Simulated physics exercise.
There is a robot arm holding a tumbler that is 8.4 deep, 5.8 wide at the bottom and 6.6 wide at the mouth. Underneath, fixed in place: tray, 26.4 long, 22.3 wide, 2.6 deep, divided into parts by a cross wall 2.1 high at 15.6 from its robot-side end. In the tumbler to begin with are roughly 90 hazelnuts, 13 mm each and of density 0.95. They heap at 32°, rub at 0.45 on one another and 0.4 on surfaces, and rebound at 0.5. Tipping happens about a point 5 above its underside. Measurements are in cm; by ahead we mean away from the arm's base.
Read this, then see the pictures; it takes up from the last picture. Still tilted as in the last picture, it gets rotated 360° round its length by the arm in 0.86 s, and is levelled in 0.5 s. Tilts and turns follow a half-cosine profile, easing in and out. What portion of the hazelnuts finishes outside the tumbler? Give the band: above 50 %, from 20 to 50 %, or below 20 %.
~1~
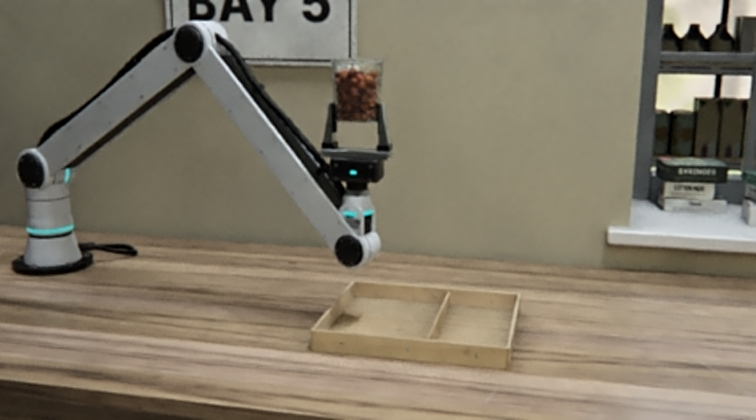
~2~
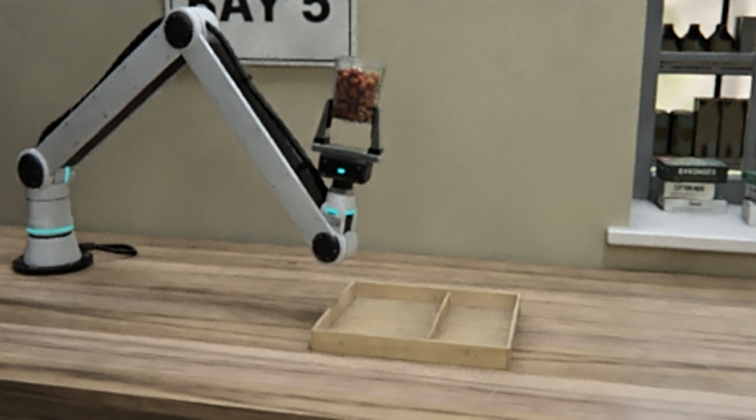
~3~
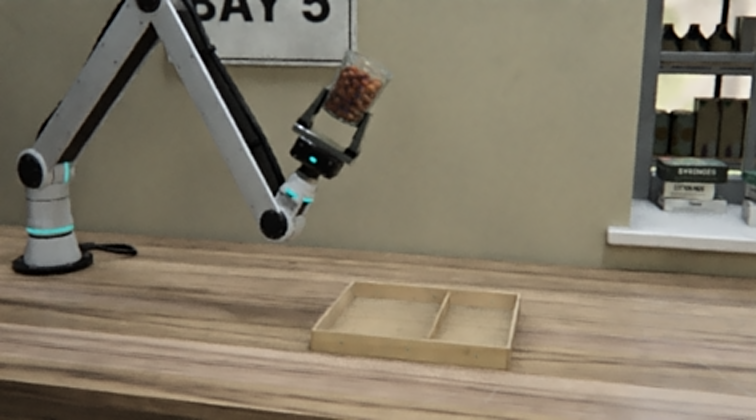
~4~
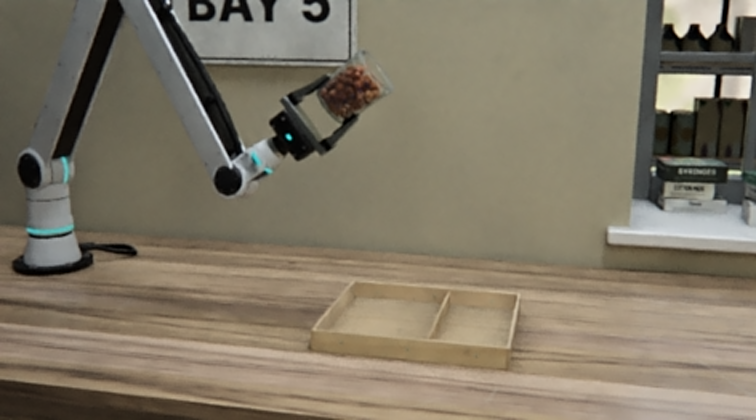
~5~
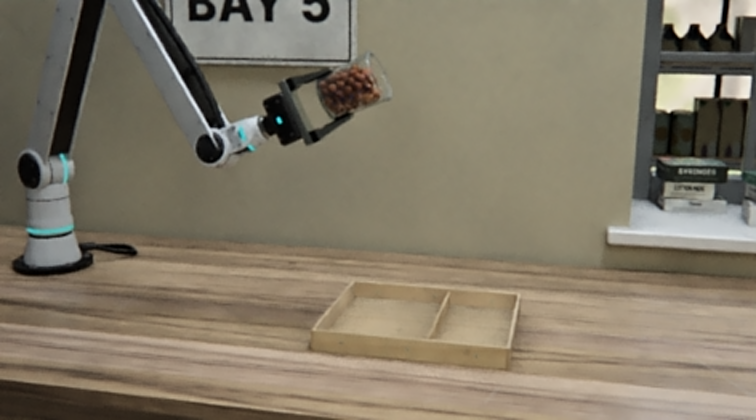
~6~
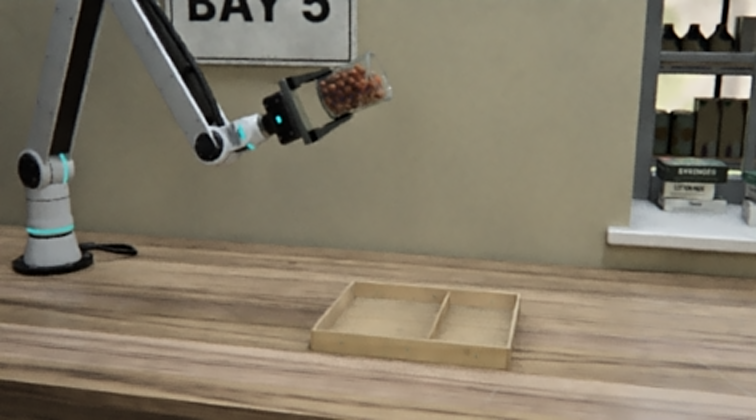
It is below 20 %.
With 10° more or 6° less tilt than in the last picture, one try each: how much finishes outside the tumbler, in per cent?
The first try gives around 20 percent, the second around 0 percent.
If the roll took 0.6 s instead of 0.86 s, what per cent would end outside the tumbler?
It would then come to about 5 per cent.
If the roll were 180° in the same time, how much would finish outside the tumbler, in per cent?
In that case it would be around 5 percent.
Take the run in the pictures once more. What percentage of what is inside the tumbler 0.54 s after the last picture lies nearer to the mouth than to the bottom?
I'd say about 50 %, give or take.
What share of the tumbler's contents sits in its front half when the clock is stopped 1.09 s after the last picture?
About 50 percent, I'd say.
Then, 0.54 s later, tipped 66°, highest piece 39 above the table; 89 in the tumbler, 2 in flight or on a rim.
Then, 1.09 s later, tipped 38°, highest piece 38 above the table; 85 in the tumbler, 3 in the robot-side part, 1 in the far-side part, 2 in flight or on a rim.
Then, 1.56 s later, upright, highest piece 38 above the table; 85 in the tumbler, 5 in the robot-side part, 1 in the far-side part.
Then, 2.26 s later, upright, highest piece 38 above the table; 85 in the tumbler, 5 in the robot-side part, 1 in the far-side part.
At rest, 85 in the tumbler, 5 in the robot-side part, 1 in the far-side part. That is 7 % outside the tumbler.
